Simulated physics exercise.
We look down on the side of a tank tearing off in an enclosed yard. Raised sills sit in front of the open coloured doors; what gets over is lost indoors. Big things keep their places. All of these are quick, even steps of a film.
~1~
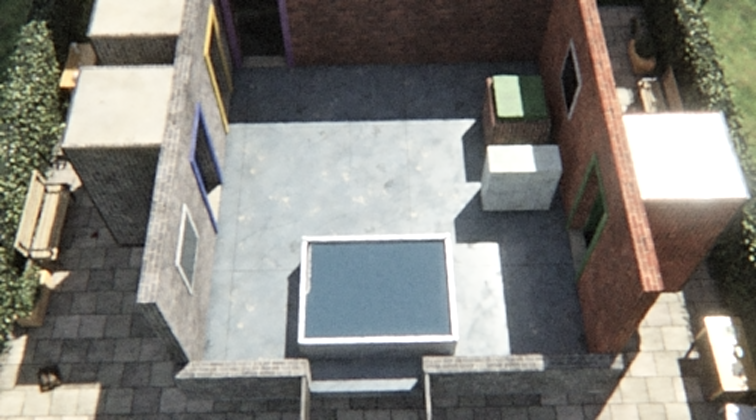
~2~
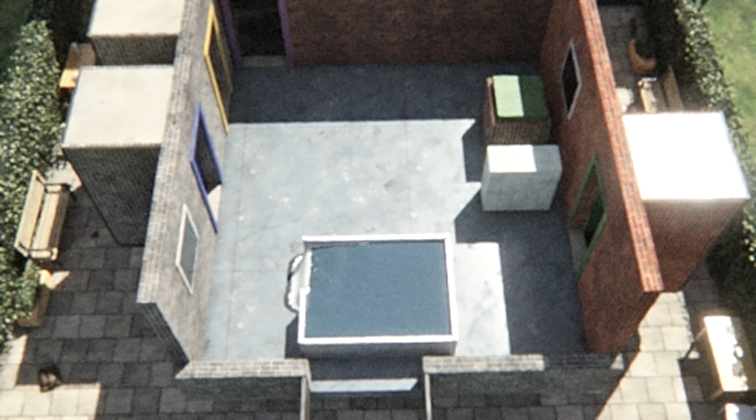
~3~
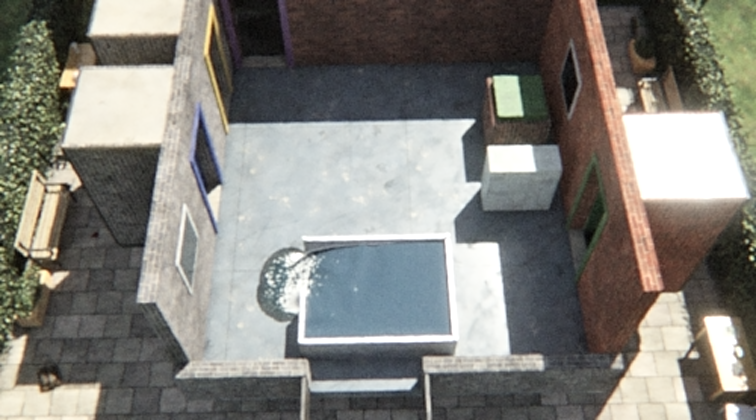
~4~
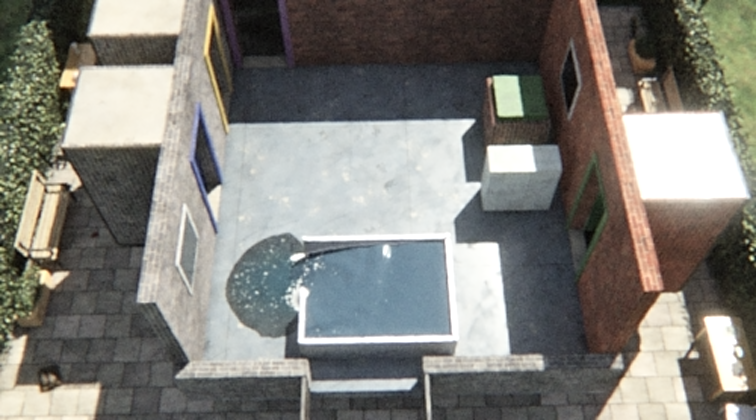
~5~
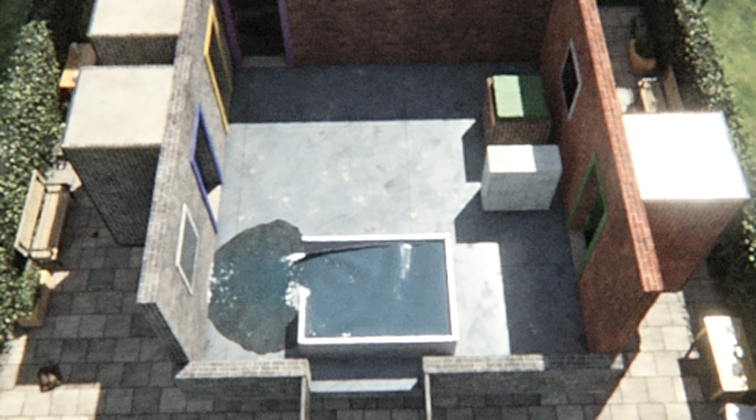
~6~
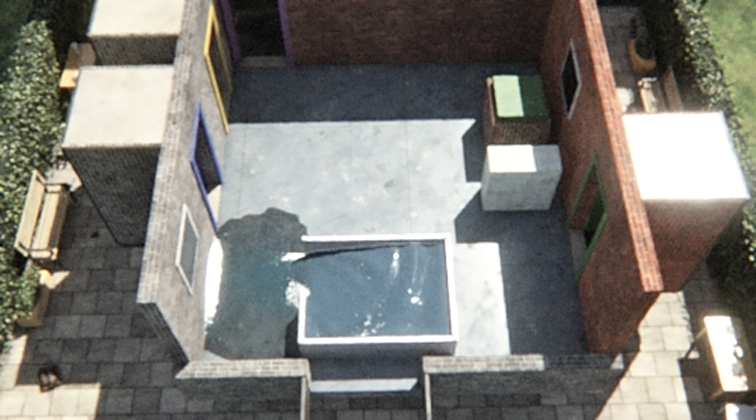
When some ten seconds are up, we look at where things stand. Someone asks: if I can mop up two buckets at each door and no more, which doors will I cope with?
The yellow door: You will cope; the blue door: Too much for you; the green door: You will cope; the purple door: Too much for you.
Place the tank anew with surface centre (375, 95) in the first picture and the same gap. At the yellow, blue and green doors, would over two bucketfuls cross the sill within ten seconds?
Well, the yellow door tops the threshold, the blue door remains below, and the green door remains below.
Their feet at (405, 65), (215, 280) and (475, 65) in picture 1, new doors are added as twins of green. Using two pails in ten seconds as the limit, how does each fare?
The first new doorway comes up short, the second tops it, the third comes up short.
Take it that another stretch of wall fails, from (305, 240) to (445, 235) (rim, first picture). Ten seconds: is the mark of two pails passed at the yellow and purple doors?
Briefly, the yellow one crosses the line and the purple one crosses the line.
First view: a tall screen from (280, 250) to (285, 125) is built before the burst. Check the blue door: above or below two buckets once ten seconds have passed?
Note: Blue door exceeds.
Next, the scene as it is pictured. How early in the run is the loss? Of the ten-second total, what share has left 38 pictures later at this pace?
Around 65 %.
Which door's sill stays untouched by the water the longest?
My answer: The door marked green.
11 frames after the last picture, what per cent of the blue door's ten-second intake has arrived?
Share at that point: Roughly 25 %.
A moment on, water covers 15 % of the floor; the yellow door not reached, the blue door under two buckets in, the green door not reached, the purple door not reached.
Next, water covers 20 % of the floor; the yellow door wet at the sill, nothing in, the blue door over two buckets in, the green door not reached, the purple door not reached.
Then, water covers 40 % of the floor; the yellow door wet at the sill, nothing in, the blue door over two buckets in, the green door not reached, the purple door over two buckets in.
Later, water covers 55 % of the floor; the yellow door under two buckets in, the blue door far over two buckets in, the green door not reached, the purple door far over two buckets in.
In the end, water covers 75 % of the floor; the yellow door under two buckets in, the blue door far over two buckets in, the green door wet at the sill, nothing in, the purple door far over two buckets in.
